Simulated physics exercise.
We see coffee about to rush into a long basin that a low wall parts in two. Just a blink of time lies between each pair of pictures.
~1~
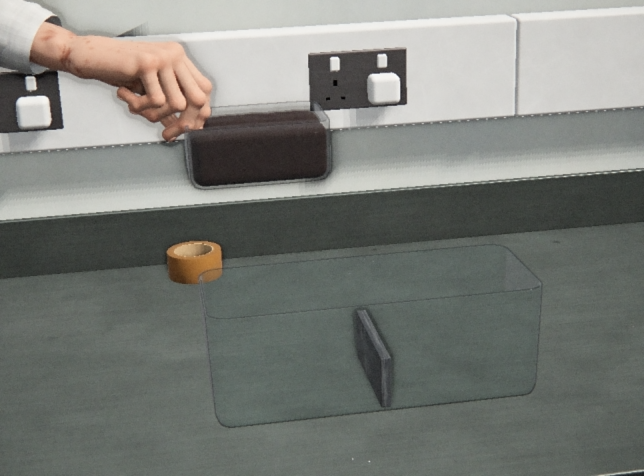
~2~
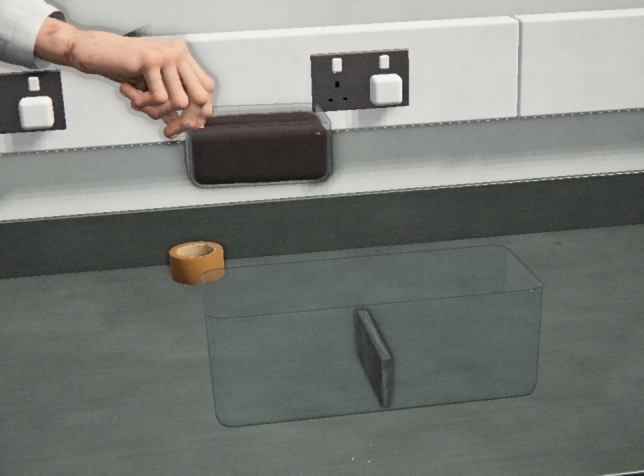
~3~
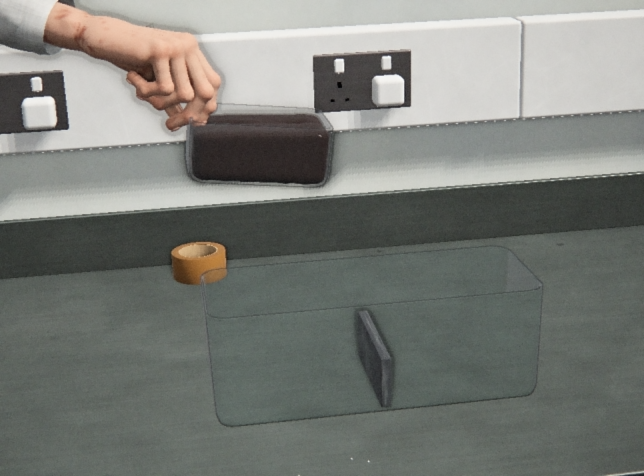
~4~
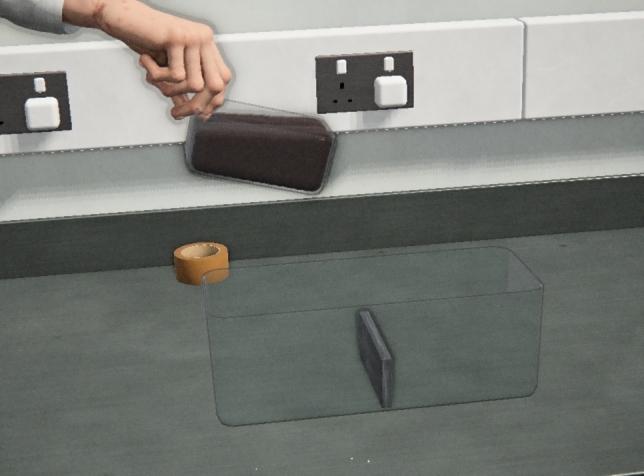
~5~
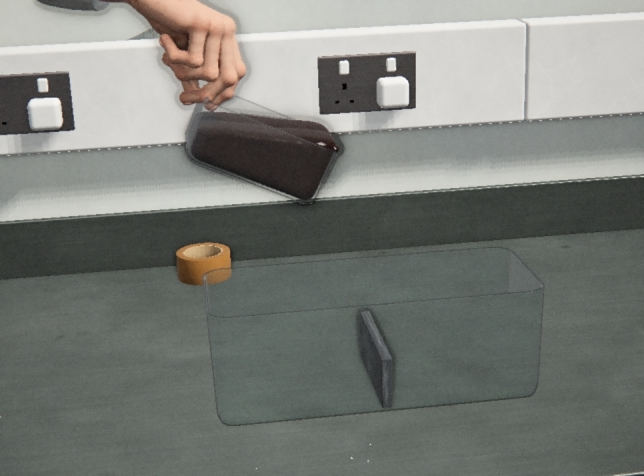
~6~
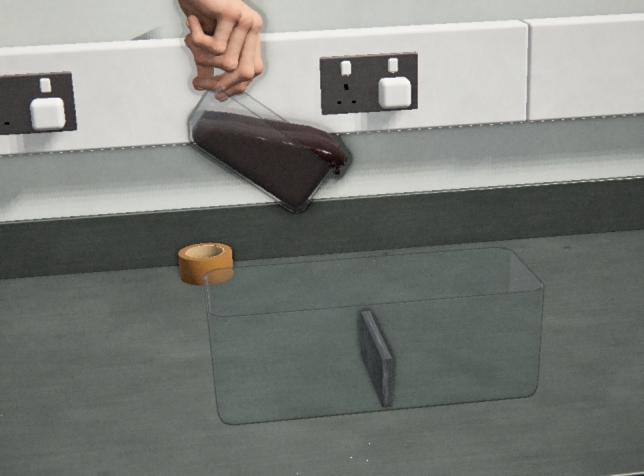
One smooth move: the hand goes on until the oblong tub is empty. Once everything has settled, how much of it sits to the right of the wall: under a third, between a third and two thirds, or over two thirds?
Between a third and two thirds.
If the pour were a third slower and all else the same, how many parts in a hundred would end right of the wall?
I'd say close to 65 per cent.
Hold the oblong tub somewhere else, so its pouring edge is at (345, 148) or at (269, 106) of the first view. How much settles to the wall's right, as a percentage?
Roughly 70 % the first time and roughly 5 % the second.
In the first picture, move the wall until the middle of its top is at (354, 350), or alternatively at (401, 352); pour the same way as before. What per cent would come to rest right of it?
Try one about 70 %, try two about 30 %.
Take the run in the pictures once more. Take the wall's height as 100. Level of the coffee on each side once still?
About 20 left, about 30 right.
A moment on, the oblong tub is tipped right over and 9 per cent is still to pour, 5 is left of the wall and 38 right of it.
Next, the oblong tub is tipped right over and 1 per cent is still to pour, 31 is left of the wall and 59 right of it.
Then the oblong tub is tipped right over and 0 per cent is still to pour, 36 is left of the wall and 56 right of it.
Later the oblong tub is tipped right over and 0 per cent is still to pour, 37 is left of the wall and 56 right of it.
In the end 37 per cent lies left of the wall, 56 right of it and 6 outside.
